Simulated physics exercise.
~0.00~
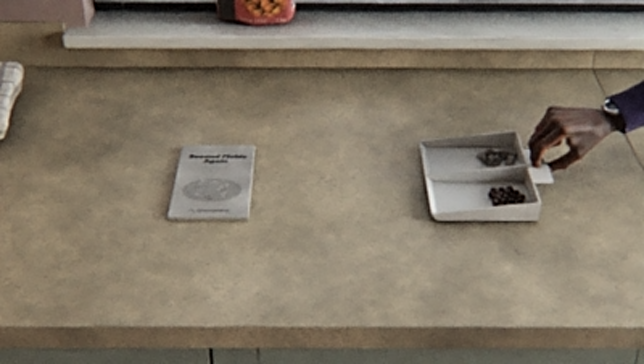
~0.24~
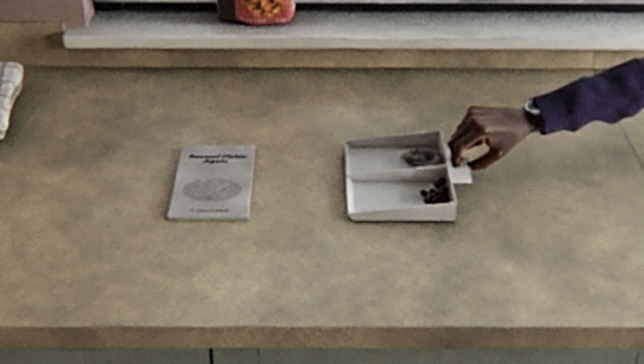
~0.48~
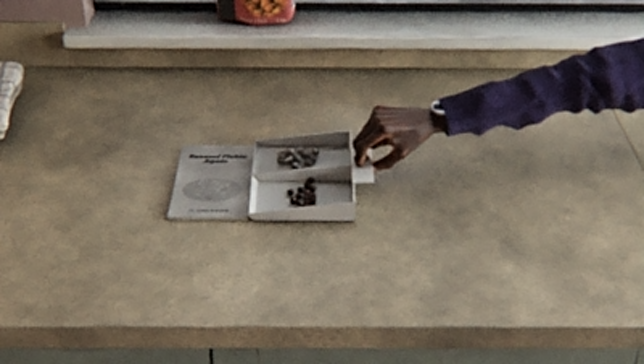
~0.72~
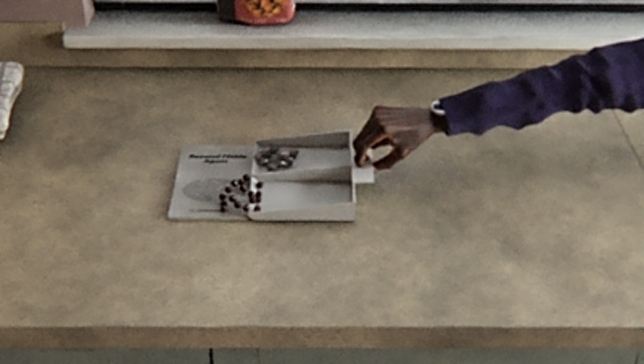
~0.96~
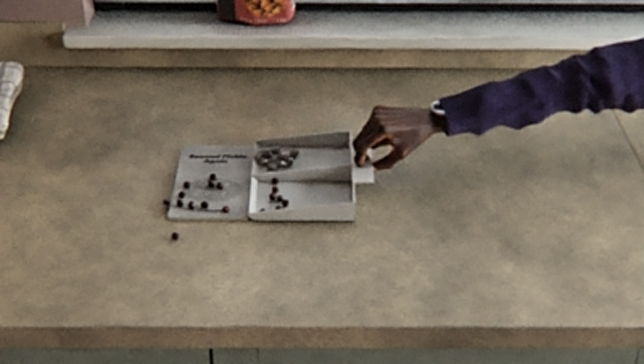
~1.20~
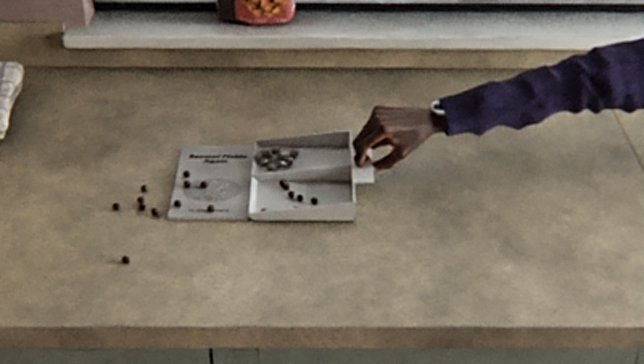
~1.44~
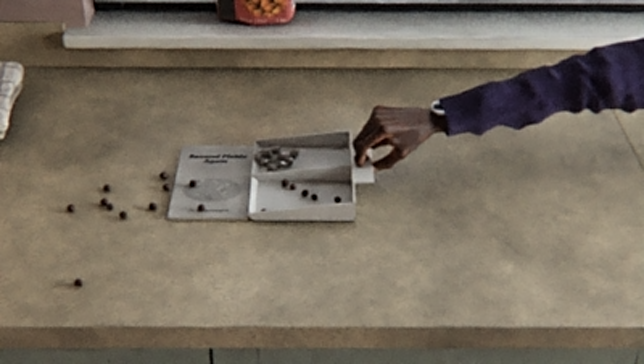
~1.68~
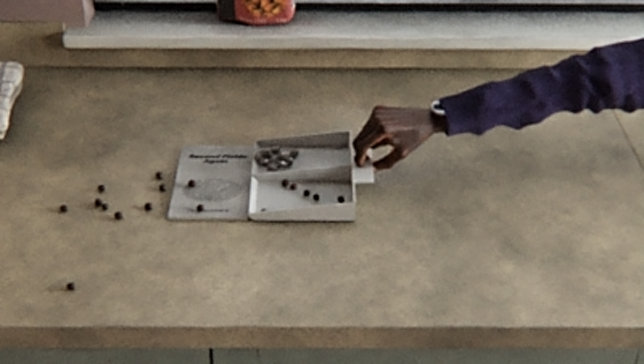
A hand in a purple sleeve slides a pale, two-part tray leftward along a brownish countertop, seen from above and in front by a still camera. Small dark pieces sit in the near section and greyish ones in the far section, while a thin grey book lies flat to the left. The tray meets the book and stops, and both piles shift towards its open front. The dark pieces spill over the book, several rolling onto the counter beyond. They come to rest scattered, with a few left in the tray, while the greyish pieces all stay inside.
